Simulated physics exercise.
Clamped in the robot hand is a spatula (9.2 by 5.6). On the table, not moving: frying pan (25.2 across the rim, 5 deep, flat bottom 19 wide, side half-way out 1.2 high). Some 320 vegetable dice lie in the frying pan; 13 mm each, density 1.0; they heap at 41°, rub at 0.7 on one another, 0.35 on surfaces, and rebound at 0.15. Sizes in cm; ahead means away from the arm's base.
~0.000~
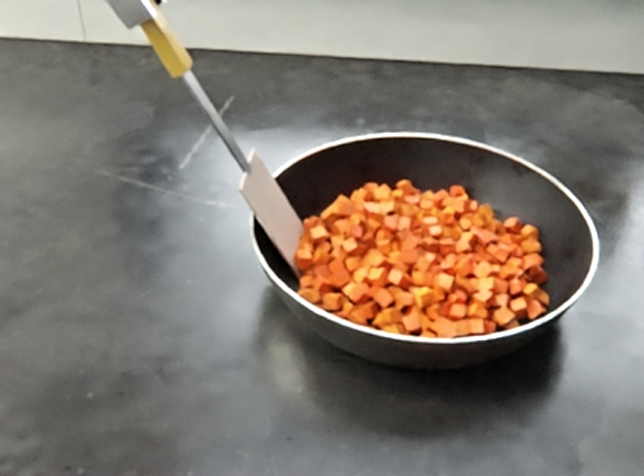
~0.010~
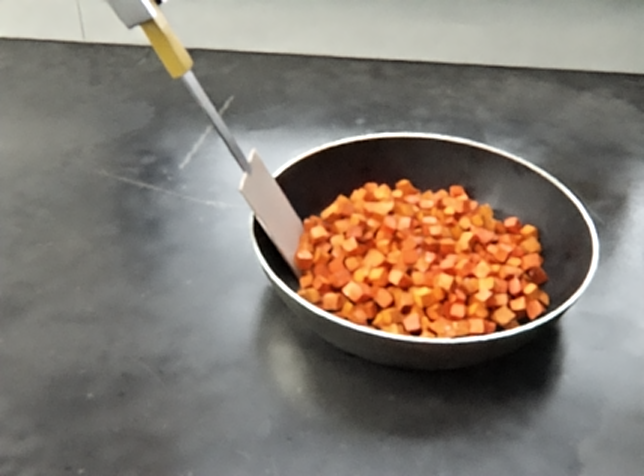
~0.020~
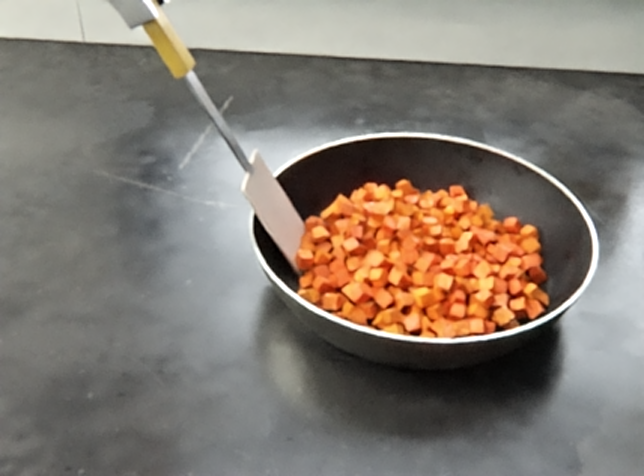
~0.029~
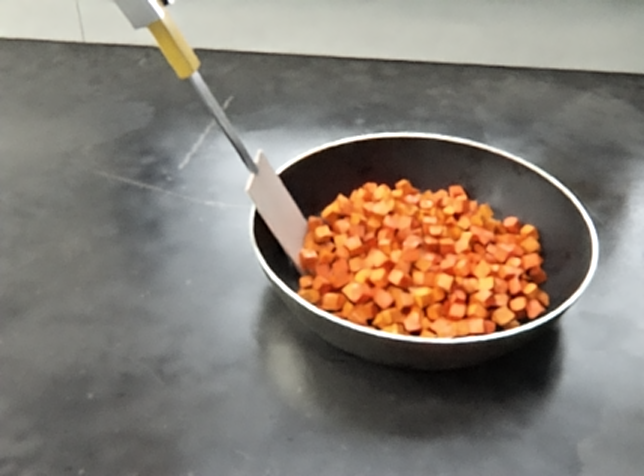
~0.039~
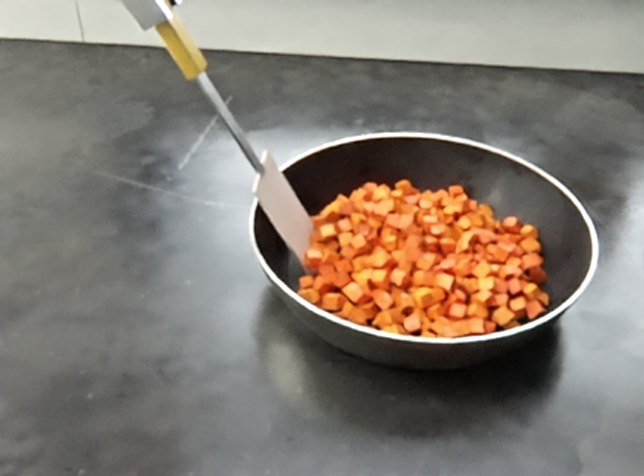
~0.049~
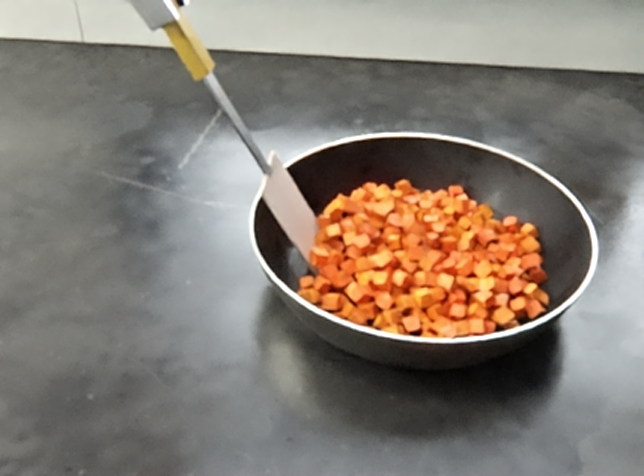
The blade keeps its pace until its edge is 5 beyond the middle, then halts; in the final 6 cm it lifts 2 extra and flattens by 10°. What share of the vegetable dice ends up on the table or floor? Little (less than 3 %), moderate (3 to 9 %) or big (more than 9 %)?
Answer: Little; less than 3 % of the vegetable dice finish on the table or floor.
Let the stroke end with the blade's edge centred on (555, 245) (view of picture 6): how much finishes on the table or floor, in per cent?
Some 15 per cent.
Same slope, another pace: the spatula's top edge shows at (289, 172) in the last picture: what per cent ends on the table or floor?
About 5 per cent.
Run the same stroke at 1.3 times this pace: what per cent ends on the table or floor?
Some 0 per cent.
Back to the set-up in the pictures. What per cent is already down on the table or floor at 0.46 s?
About 0 per cent.
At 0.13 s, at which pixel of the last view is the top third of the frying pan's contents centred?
At about (441, 249).
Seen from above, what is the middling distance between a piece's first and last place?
About 3 cm.
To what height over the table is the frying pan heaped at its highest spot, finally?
Roughly 6.0 cm.
By 0.13 s, sloping 62°, highest piece 4 above the table; 323 in the frying pan.
By 0.21 s, sloping 58°, highest piece 5 above the table; 323 in the frying pan.
By 0.46 s, sloping 52°, highest piece 5 above the table; 322 in the frying pan, 1 on the table or floor.
By 1.51 s, sloping 52°, highest piece 5 above the table; 322 in the frying pan, 1 on the table or floor.
Final count, 322 in the frying pan, 1 on the table or floor. That is 0 % on the table or floor.
